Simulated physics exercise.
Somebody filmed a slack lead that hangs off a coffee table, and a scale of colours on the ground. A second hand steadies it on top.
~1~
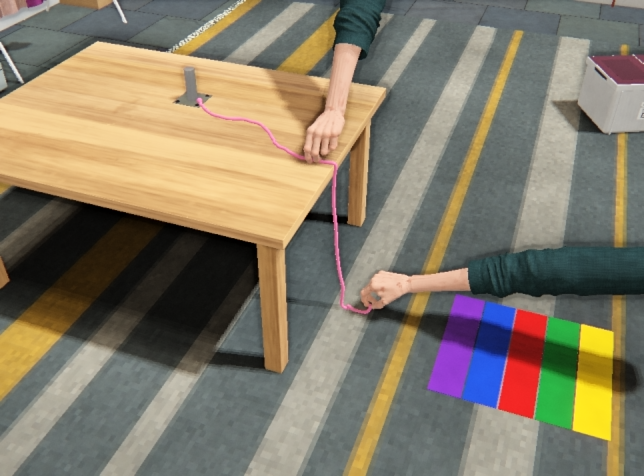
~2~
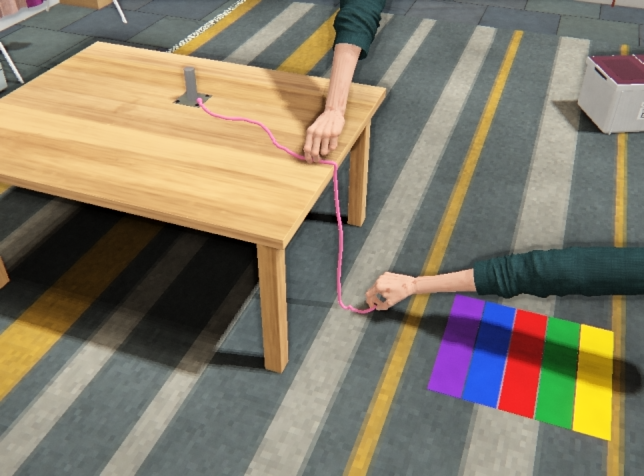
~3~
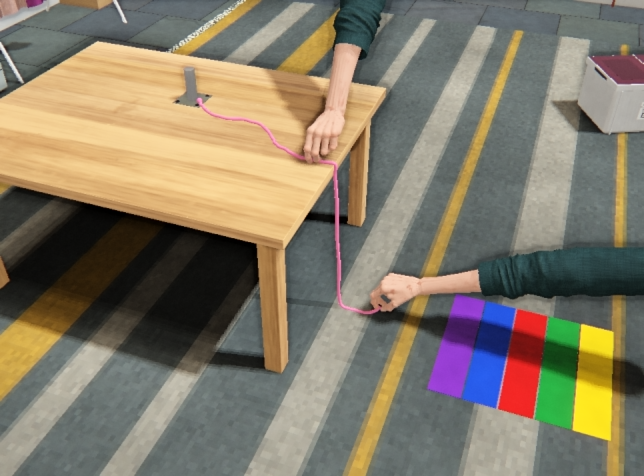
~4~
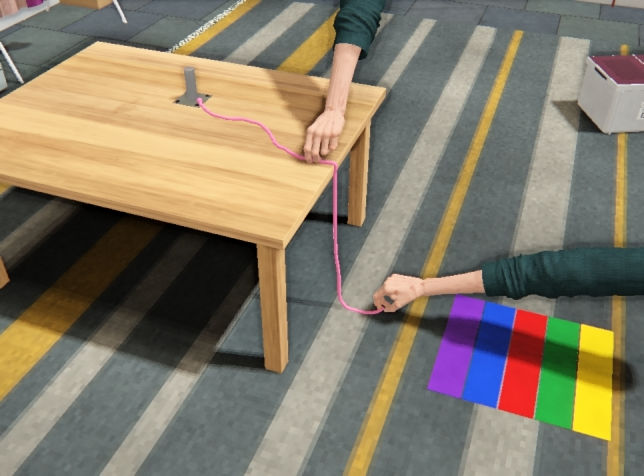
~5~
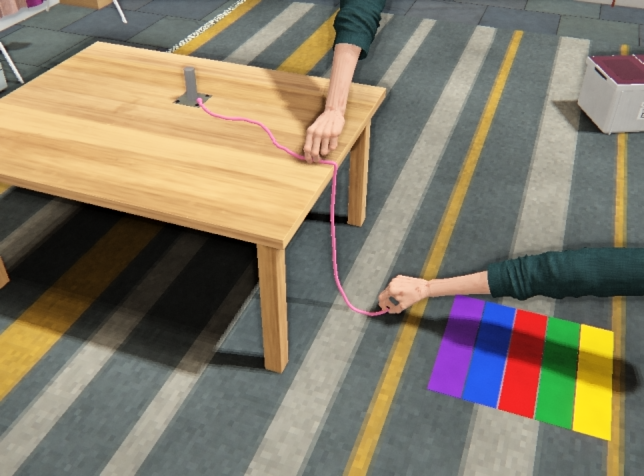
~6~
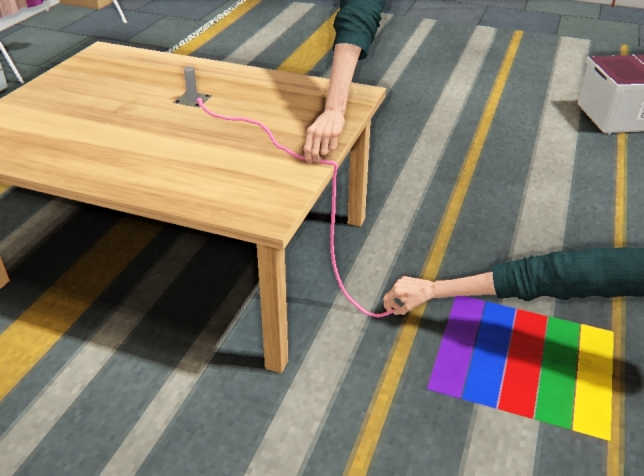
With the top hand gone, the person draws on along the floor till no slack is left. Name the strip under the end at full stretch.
The end stops over the blue strip.
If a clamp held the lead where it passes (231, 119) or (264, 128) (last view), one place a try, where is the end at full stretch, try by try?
The places are (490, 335) and (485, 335).
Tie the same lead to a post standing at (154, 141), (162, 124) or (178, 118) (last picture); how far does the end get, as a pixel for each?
In that order: (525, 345), (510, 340) and (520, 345).
Soon after, end near (448, 325); over purple.
Then, end near (479, 333); over blue.
At full stretch, end near (497, 337); over blue. It gets as far as the blue strip.
